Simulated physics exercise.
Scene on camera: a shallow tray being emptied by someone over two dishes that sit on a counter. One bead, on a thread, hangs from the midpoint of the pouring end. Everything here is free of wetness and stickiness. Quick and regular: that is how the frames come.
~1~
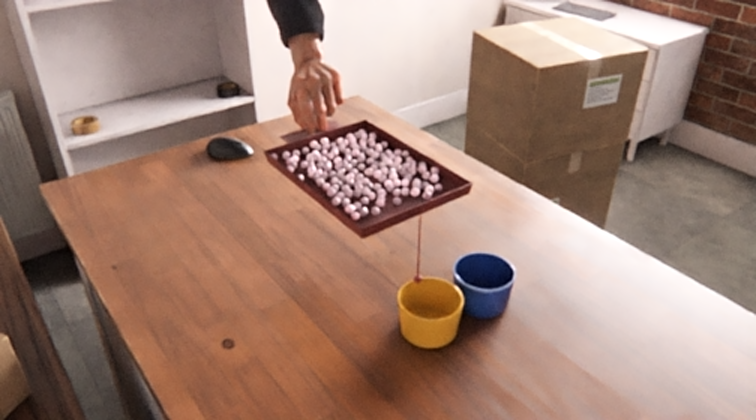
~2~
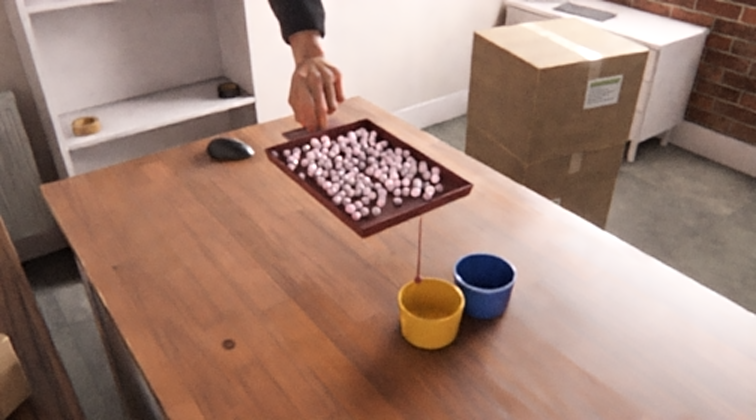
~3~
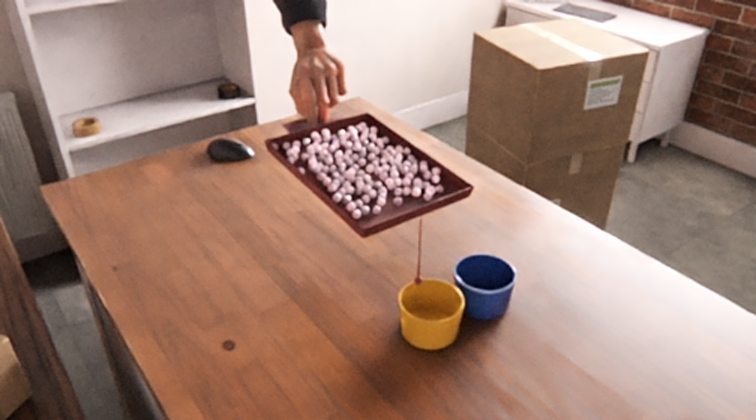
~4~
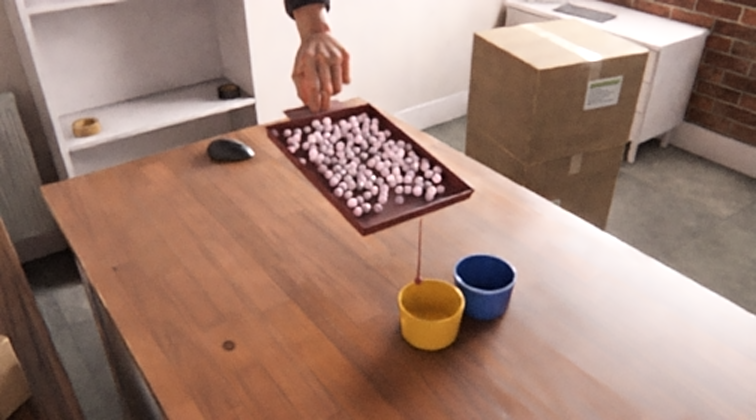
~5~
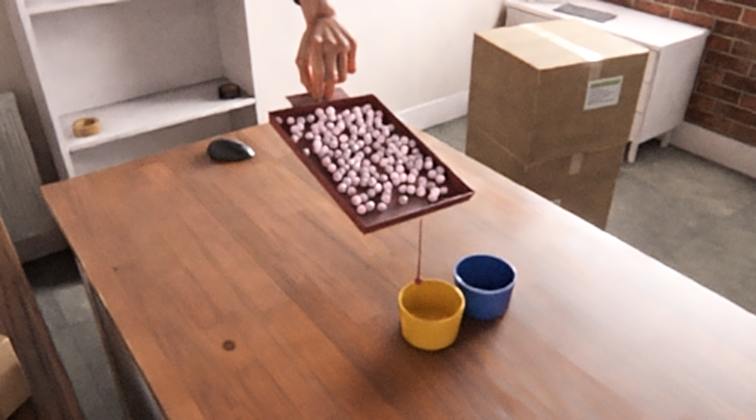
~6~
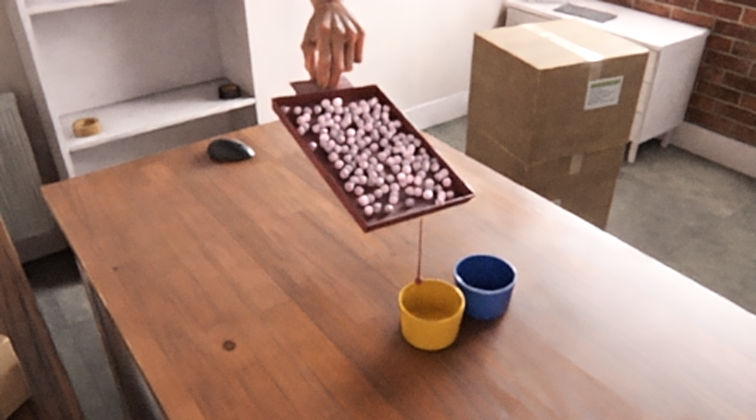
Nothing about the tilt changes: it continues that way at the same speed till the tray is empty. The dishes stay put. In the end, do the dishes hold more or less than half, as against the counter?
They hold more than half.
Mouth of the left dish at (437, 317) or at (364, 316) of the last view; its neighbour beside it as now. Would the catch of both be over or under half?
In order, they'd catch a major share, and next a minor share.
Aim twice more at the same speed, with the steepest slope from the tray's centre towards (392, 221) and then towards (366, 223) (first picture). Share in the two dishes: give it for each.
Roughly 10 percent first and 0 percent second.
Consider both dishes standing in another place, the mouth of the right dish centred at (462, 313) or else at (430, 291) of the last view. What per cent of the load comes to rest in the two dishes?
First placement: Some 20 %; second placement: Some 10 %.
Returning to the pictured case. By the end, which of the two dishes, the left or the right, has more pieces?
Fuller at the end: The rightward one.
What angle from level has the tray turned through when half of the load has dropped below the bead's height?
I'd put it at about 95 degrees.
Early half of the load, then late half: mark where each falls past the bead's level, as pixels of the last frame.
Around (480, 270), followed by around (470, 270).
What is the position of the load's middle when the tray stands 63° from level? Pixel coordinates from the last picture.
The middle of the pieces shows up near (443, 189).
Soon, tray tipped steeply; most on the tray; a stray few in the left dish; a stray few in the right dish; a small part in the air.
A while on, tray tipped right over; about a quarter on the tray; a small part in the left dish; about a third in the right dish; a small part outside both; about a quarter in the air.
Towards the end, tray tipped past a quarter turn; about a quarter in the left dish; about two thirds in the right dish; about a quarter outside both; a stray few in the air.
Finally, tray tipped past a quarter turn; about a quarter in the left dish; about two thirds in the right dish; about a quarter outside both; a stray few in the air.
